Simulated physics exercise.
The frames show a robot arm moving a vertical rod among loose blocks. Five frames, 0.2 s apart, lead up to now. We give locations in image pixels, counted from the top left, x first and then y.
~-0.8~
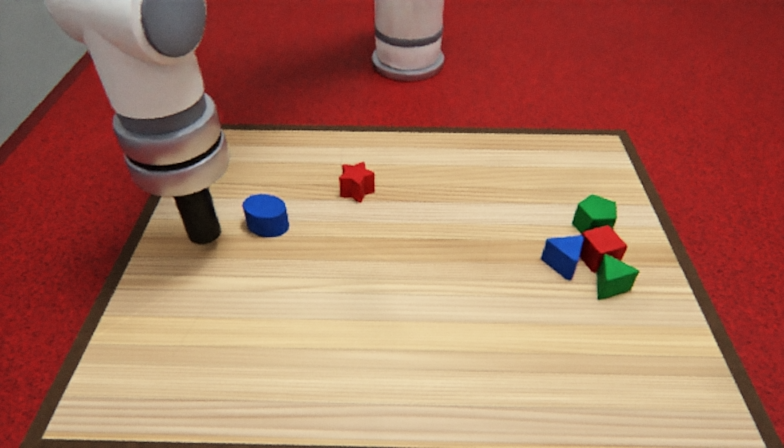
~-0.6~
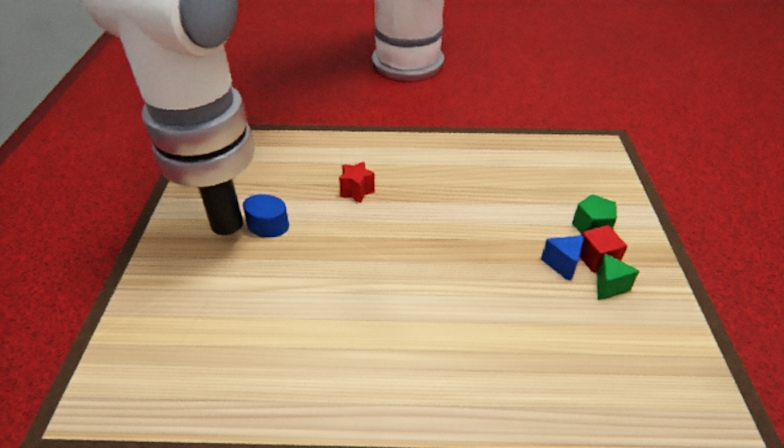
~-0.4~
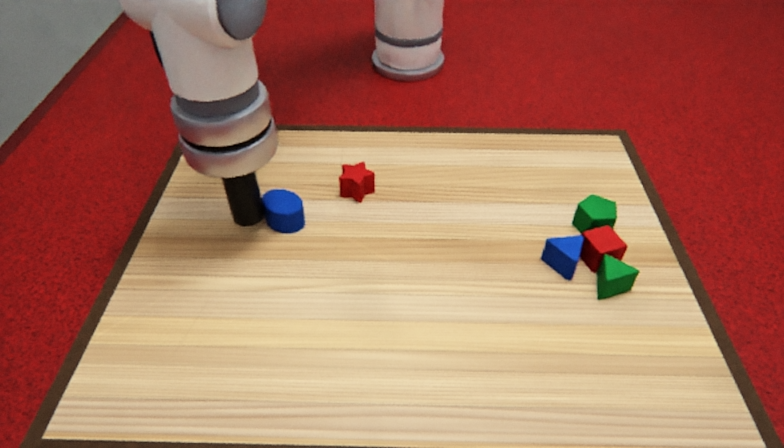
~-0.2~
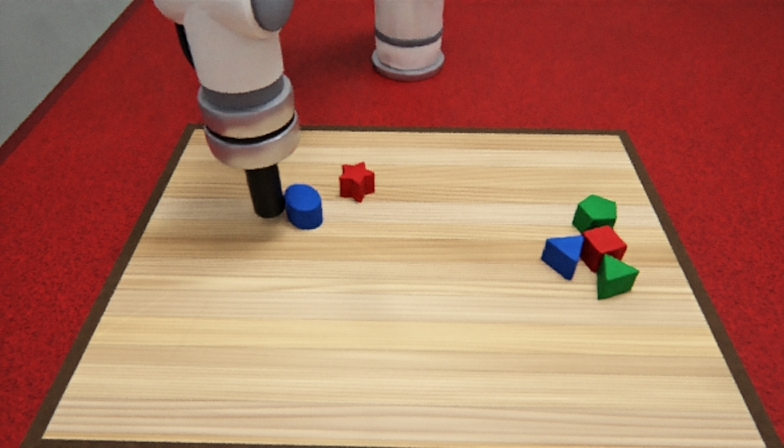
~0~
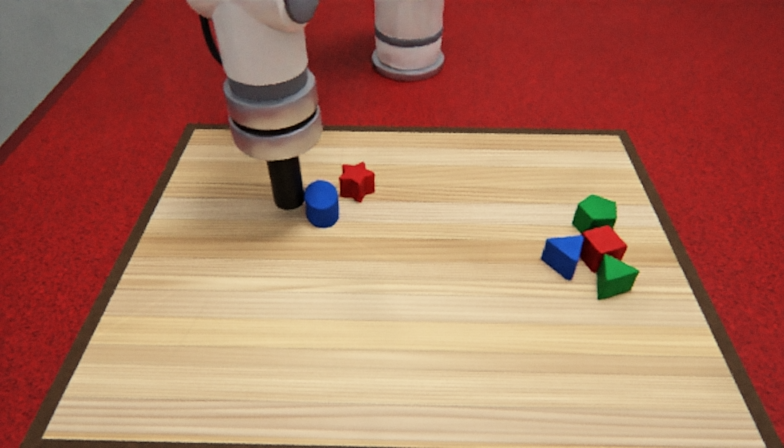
A robot arm's black rod moved right across the wooden board to a blue block, then pushed it rightward, close to the red star, while the star and the four clustered blocks stayed still.
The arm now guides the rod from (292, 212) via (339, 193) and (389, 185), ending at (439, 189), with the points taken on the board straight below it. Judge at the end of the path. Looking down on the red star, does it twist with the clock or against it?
From the top, the block rotates counterclockwise.
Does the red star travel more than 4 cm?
Answer: Yes.
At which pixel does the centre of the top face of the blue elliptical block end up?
At the end it should sit near (348, 192).
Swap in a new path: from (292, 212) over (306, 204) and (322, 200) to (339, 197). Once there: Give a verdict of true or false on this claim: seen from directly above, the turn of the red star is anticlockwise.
This is true.
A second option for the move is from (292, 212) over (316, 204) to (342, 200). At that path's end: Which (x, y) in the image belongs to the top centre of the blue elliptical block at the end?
Most likely (363, 195).
On the path given first. One third of the way, rod (339, 181); blue elliptical block (348, 192), turned 70° clockwise; red star (365, 170), turned 15° anticlockwise.
Two thirds of the way, rod (388, 174); blue elliptical block (348, 192), turned 70° clockwise; red star (415, 163), turned 15° anticlockwise.
At the end, rod (440, 178); blue elliptical block (348, 192), turned 70° clockwise; red star (465, 163), turned 25° anticlockwise.
